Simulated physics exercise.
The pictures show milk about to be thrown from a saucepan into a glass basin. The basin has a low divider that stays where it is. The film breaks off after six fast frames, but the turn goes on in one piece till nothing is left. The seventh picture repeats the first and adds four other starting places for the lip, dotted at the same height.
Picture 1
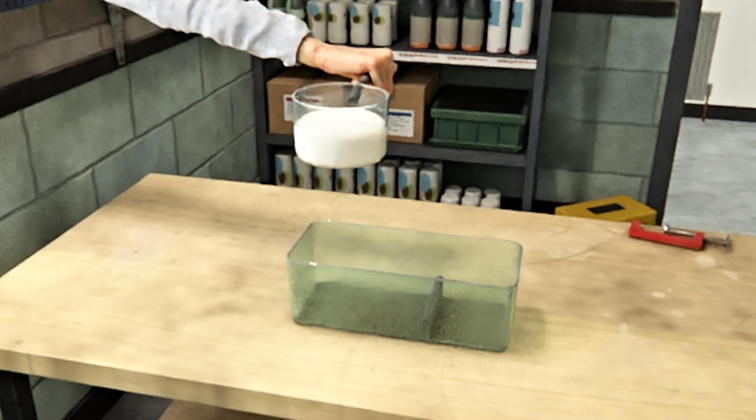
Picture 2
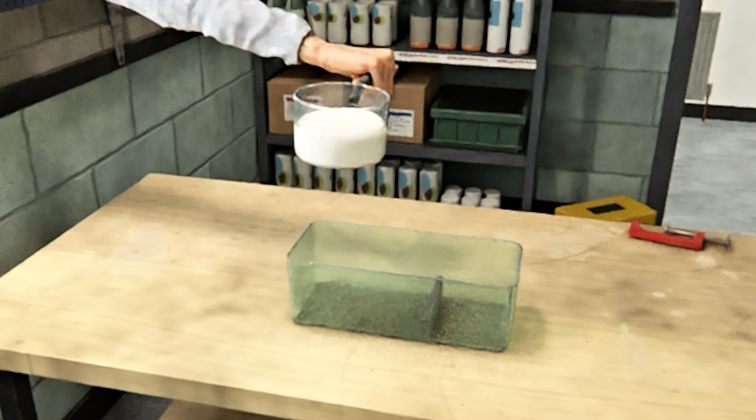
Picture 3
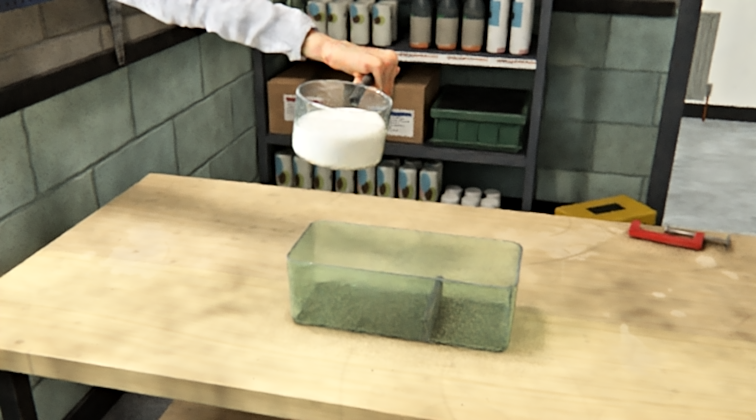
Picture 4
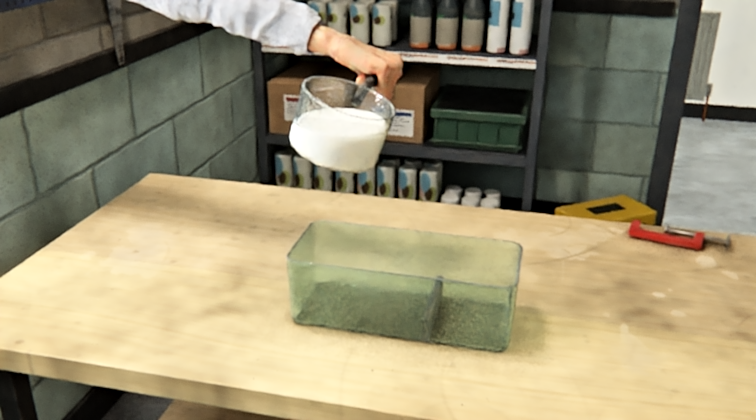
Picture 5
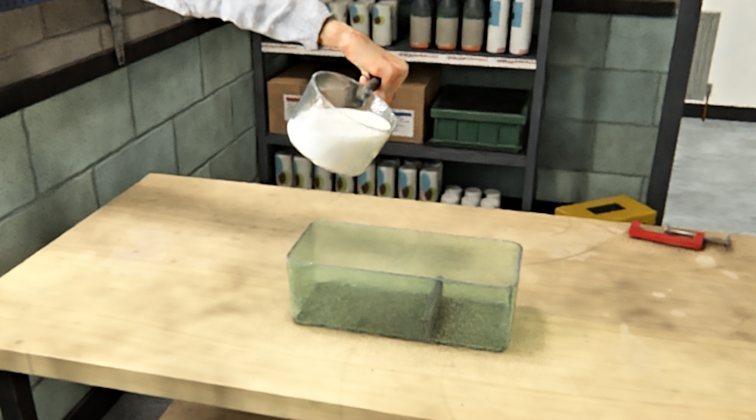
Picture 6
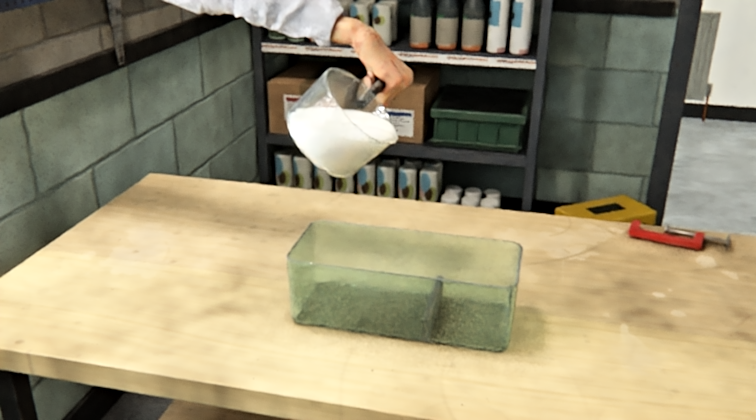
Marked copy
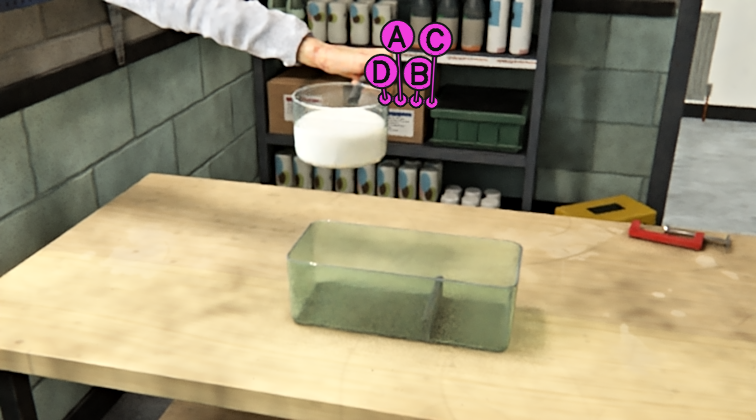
A hand holding a clear pan of white milk above a wooden table tilts it gradually, from upright to steeply slanted, until the milk reaches the lip, while a greenish glass basin with a low divider stays still below.
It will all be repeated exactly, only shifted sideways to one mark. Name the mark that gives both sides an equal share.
A.
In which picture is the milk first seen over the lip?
Picture 6.
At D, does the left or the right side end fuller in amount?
The left one.
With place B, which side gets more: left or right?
The right side.
On the marked copy, A at (400, 99); B at (416, 100); C at (431, 102); D at (385, 98).
Choosing A, about 49 % ends left of the wall and 50 % right of it.
Choosing B, about 24 % ends left of the wall and 74 % right of it.
Choosing C, about 13 % ends left of the wall and 82 % right of it; 5 % is lost outside.
Choosing D, about 69 % ends left of the wall and 27 % right of it; 4 % is lost outside.
